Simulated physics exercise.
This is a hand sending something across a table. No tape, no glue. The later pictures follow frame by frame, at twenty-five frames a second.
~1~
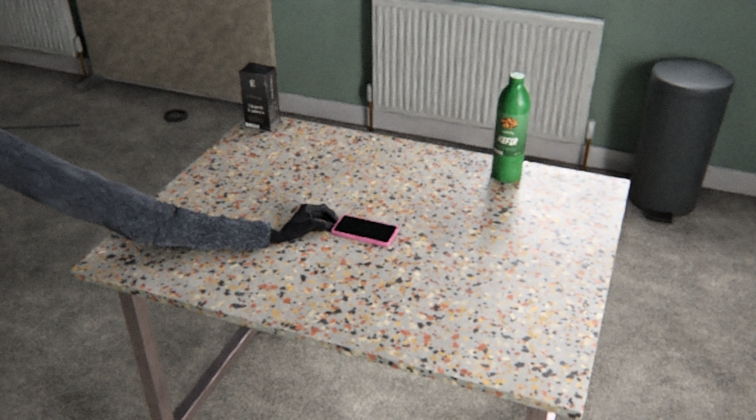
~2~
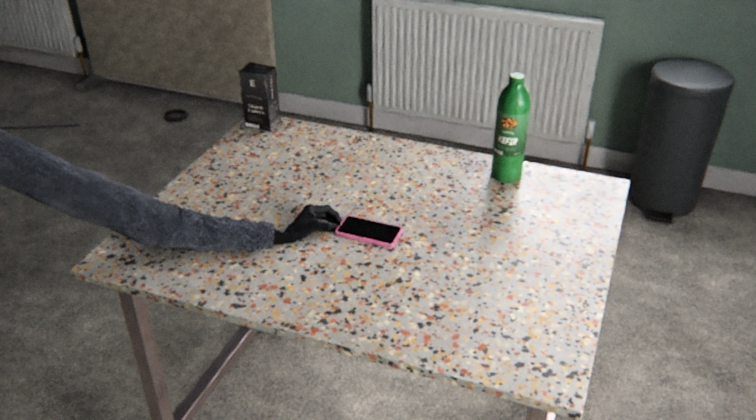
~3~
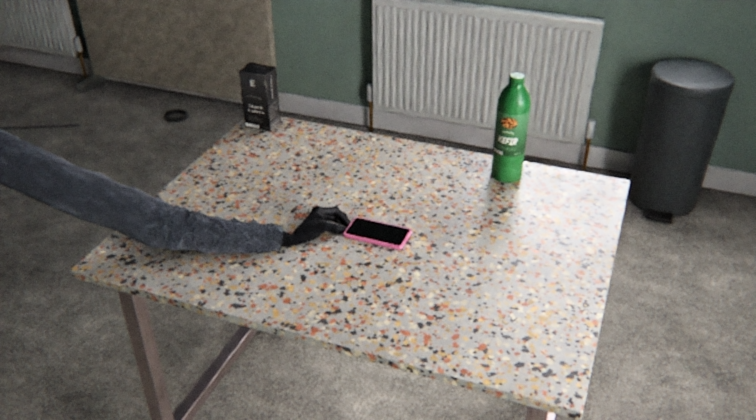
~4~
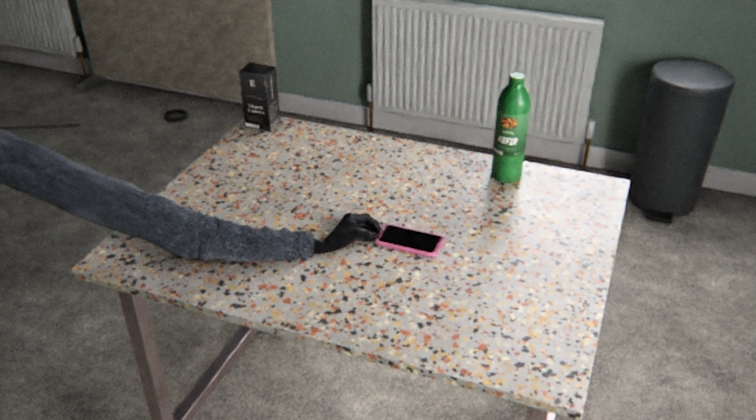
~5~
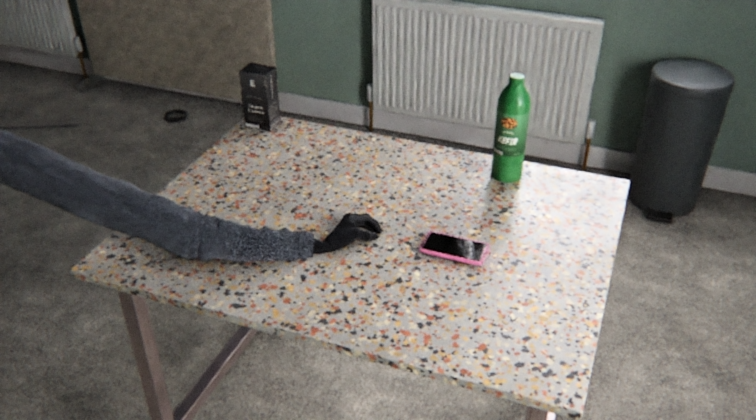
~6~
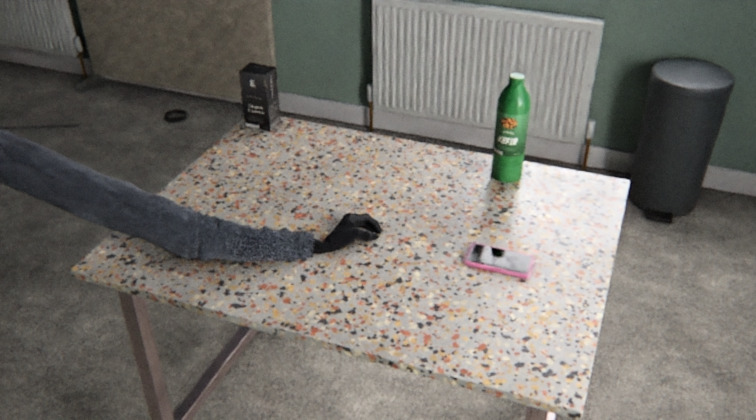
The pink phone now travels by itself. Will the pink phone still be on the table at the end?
The pink phone drops to the floor.
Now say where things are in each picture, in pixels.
The first frame shows under the hand; pink phone (365, 230).
The second frame shows under the hand; pink phone (369, 231).
The third frame shows under the hand; pink phone (378, 233).
The fourth frame shows pink phone (410, 240).
The fifth frame shows pink phone (454, 248) shifted about its own width.
The sixth frame shows pink phone (500, 260) shifted about its own width.
Then, 0.20 s on from there, pink phone now off the table.
Then, 0.40 s on from there, things are still on the move.
In the end, off the table, pink phone.
